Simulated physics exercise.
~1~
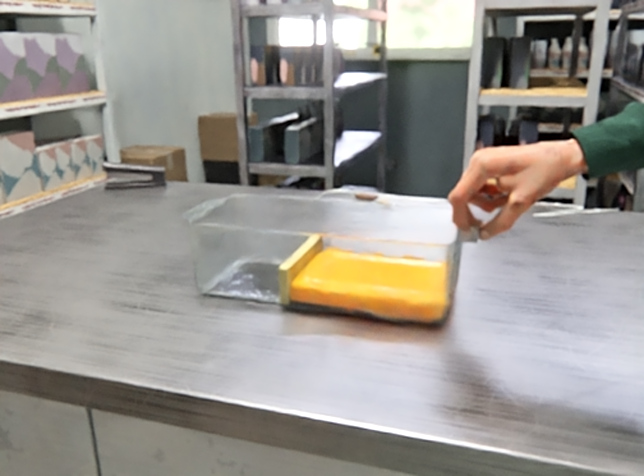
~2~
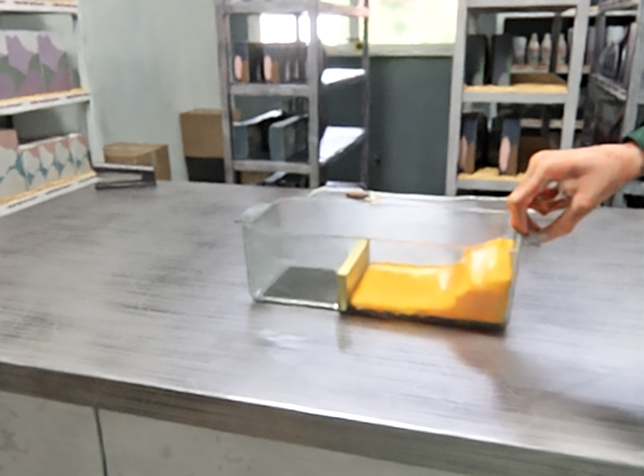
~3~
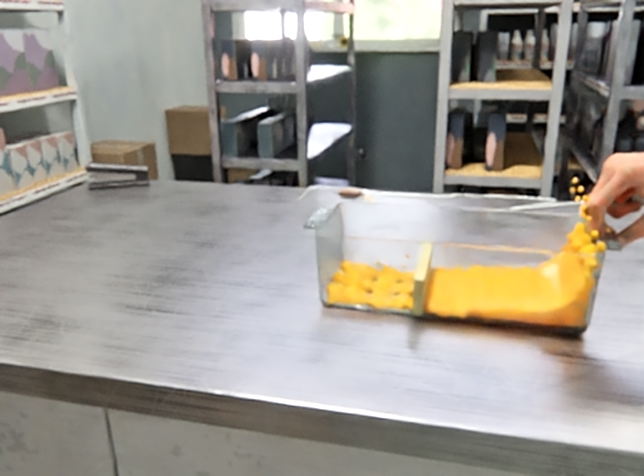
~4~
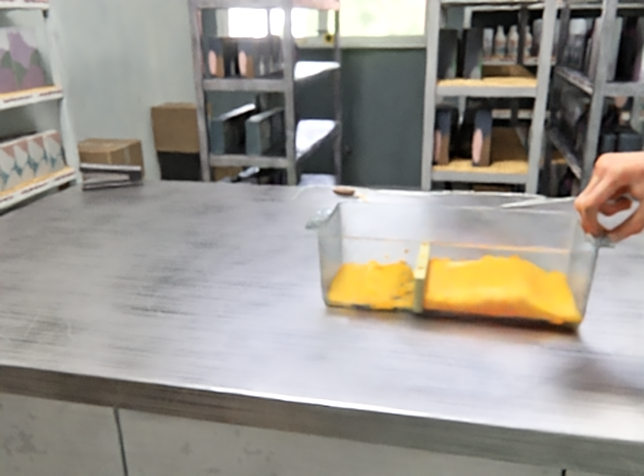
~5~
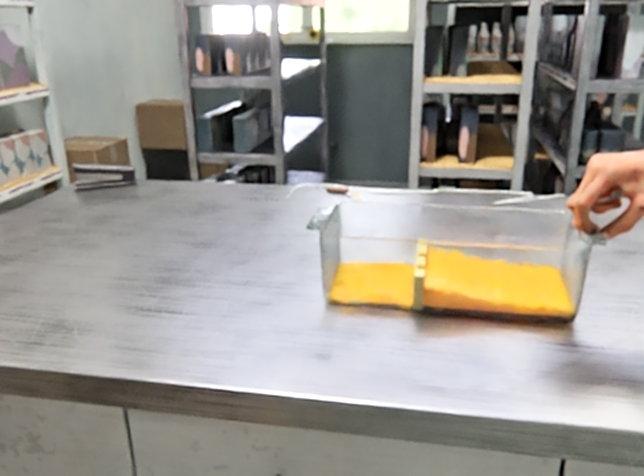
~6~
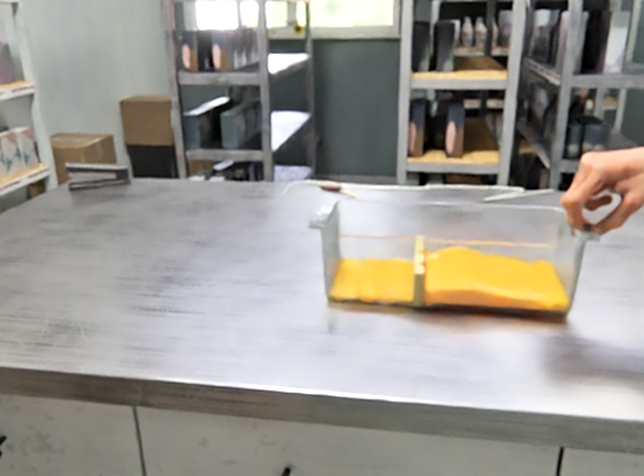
In this clip, a hand pulls a clear container of orange-yellow liquid rightward along a counter, and the liquid surges up the right end, splashing near the rim, while some crosses the low divider into the empty left part; the container stops and both sides settle, the right holding more.
